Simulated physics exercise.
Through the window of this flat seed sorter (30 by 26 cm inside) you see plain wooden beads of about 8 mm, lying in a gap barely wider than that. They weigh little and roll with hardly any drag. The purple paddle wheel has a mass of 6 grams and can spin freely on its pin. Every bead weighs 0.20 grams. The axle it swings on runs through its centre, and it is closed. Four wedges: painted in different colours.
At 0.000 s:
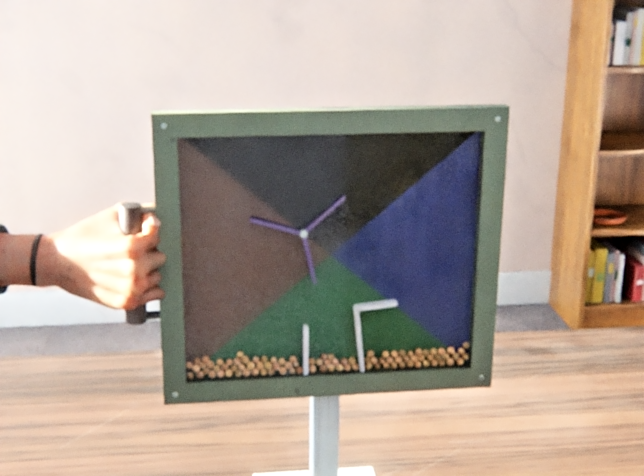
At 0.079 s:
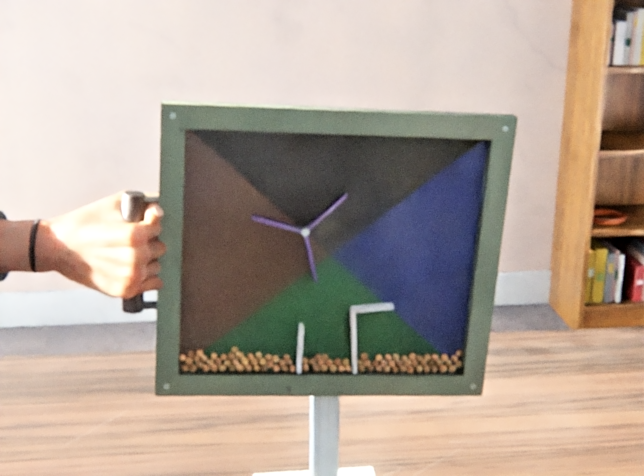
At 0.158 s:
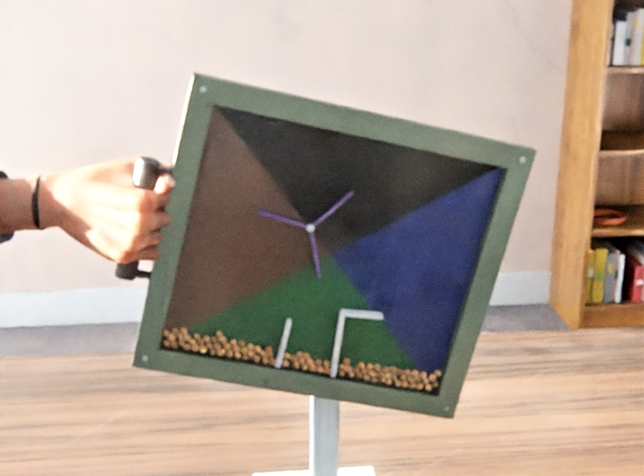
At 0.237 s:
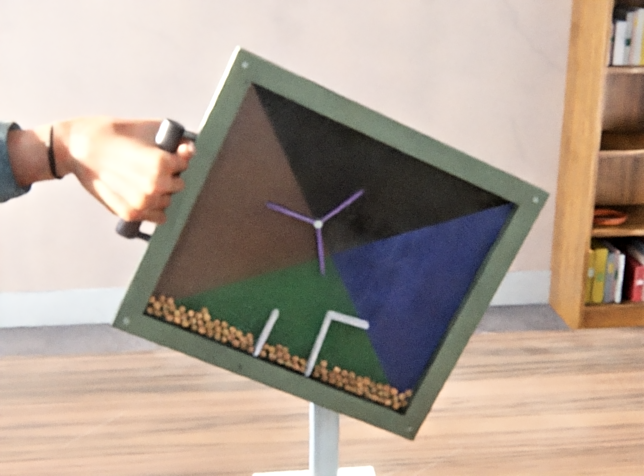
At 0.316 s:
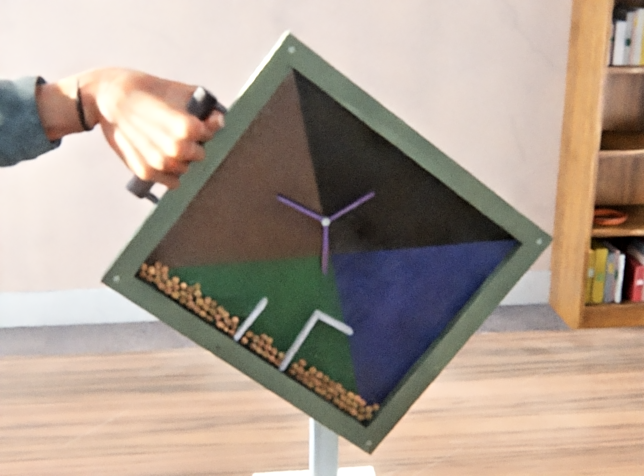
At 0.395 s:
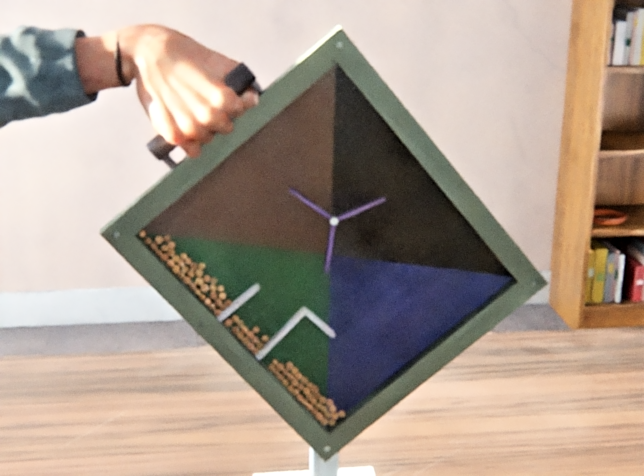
A framed panel with four coloured wedges and small beads turns clockwise by hand.
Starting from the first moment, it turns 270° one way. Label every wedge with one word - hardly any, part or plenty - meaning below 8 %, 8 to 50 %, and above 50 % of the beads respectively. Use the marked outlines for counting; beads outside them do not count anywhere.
Blue - hardly any. Green - hardly any. Black - part. Brown - plenty.
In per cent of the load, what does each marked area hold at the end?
Tally: Blue wedge = 0; green wedge = 0; black wedge = 20; brown wedge = 80.
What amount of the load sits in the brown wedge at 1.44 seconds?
I'd put it around 0 in a hundred.
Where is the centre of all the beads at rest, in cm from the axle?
The middle sits around 5 cm left of it and 14 cm below it.
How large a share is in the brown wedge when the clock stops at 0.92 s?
I'd guess near 10 in a hundred.
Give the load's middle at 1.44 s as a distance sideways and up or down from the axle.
Offset: Approx. 11 cm left, 5 cm below.
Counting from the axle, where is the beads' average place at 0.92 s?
7 cm left, 1 cm below.
After 0.92 s, it stands 131° clockwise; the beads' middle is 7 cm left of and 1 cm below the centre; blue 50 %, green 40 %, black 5 %, brown 10 %.
After 1.44 s, it has come round 211° clockwise; the beads' middle is 11 cm left of and 5 cm below the centre; blue 20 %, black 75 %.
After 1.89 s, it has come round 270° clockwise; the beads' middle is 6 cm left of and 13 cm below the centre; black 20 %, brown 80 %.
At rest by 2.7 s, it has come round 270° clockwise; blue 0 %, green 0 %, black 20 %, brown 80 %.
